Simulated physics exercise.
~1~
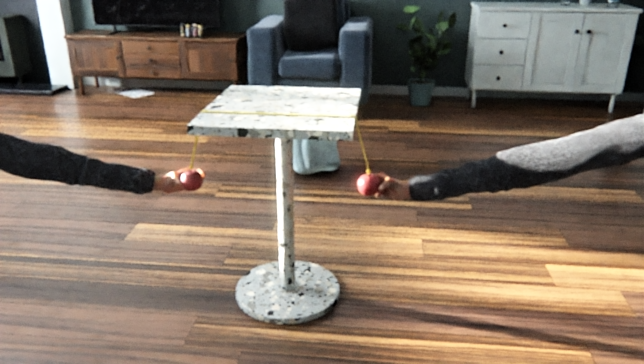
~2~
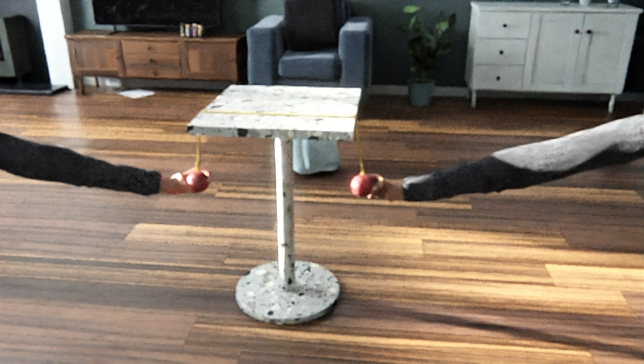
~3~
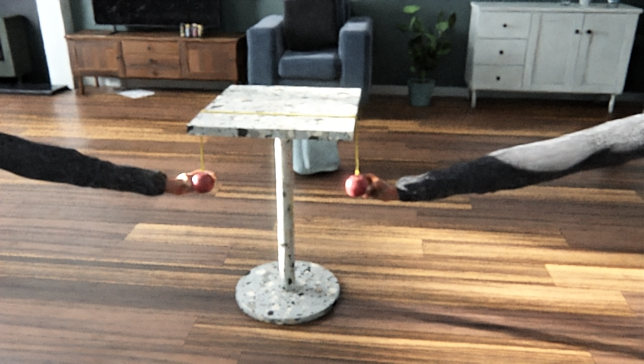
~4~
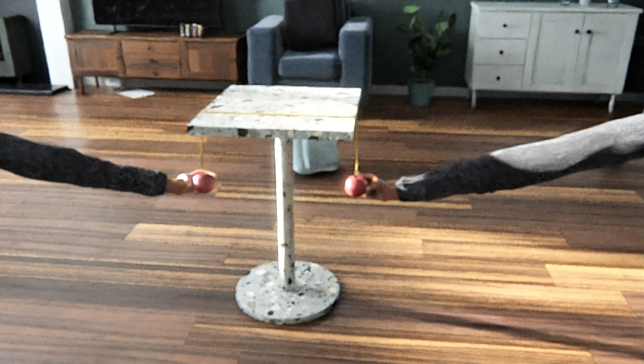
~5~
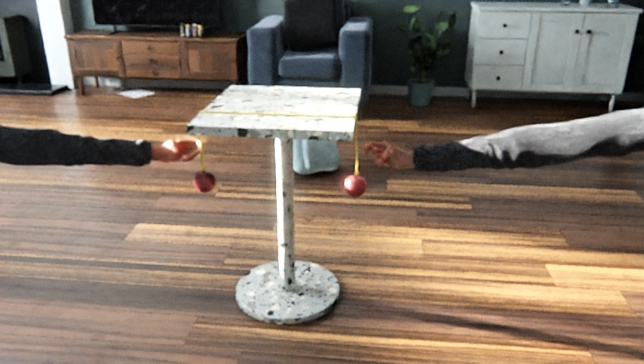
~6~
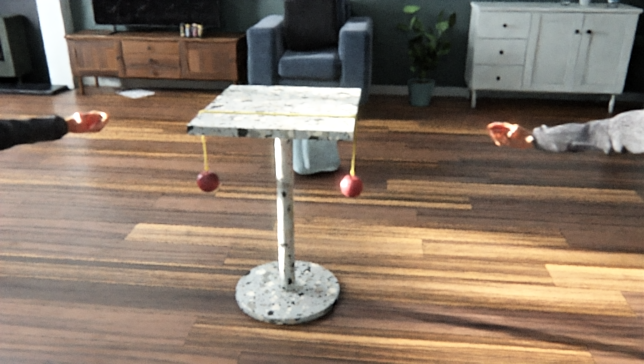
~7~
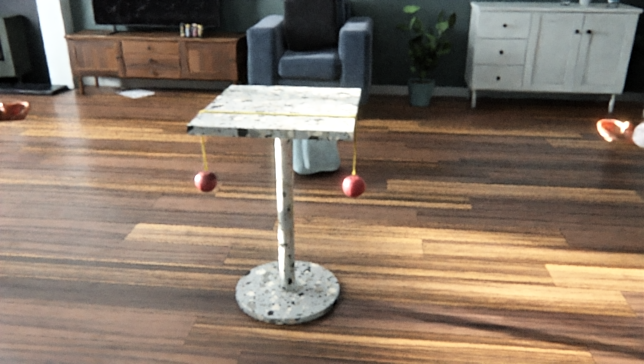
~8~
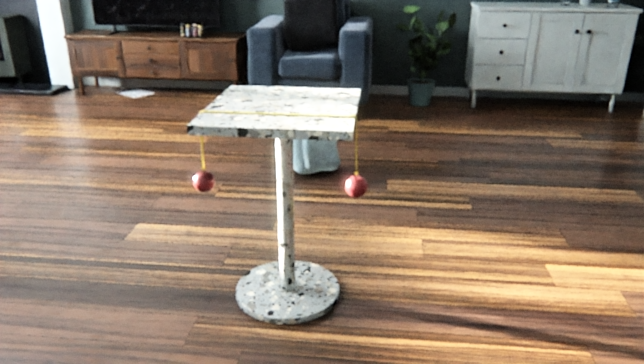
Two red apples dangled on a yellow ribbon from opposite sides of a small table while a hand steadied each one, easing them slightly inward. Both hands then let go and drew back out of view, leaving the apples hanging level and nearly still.
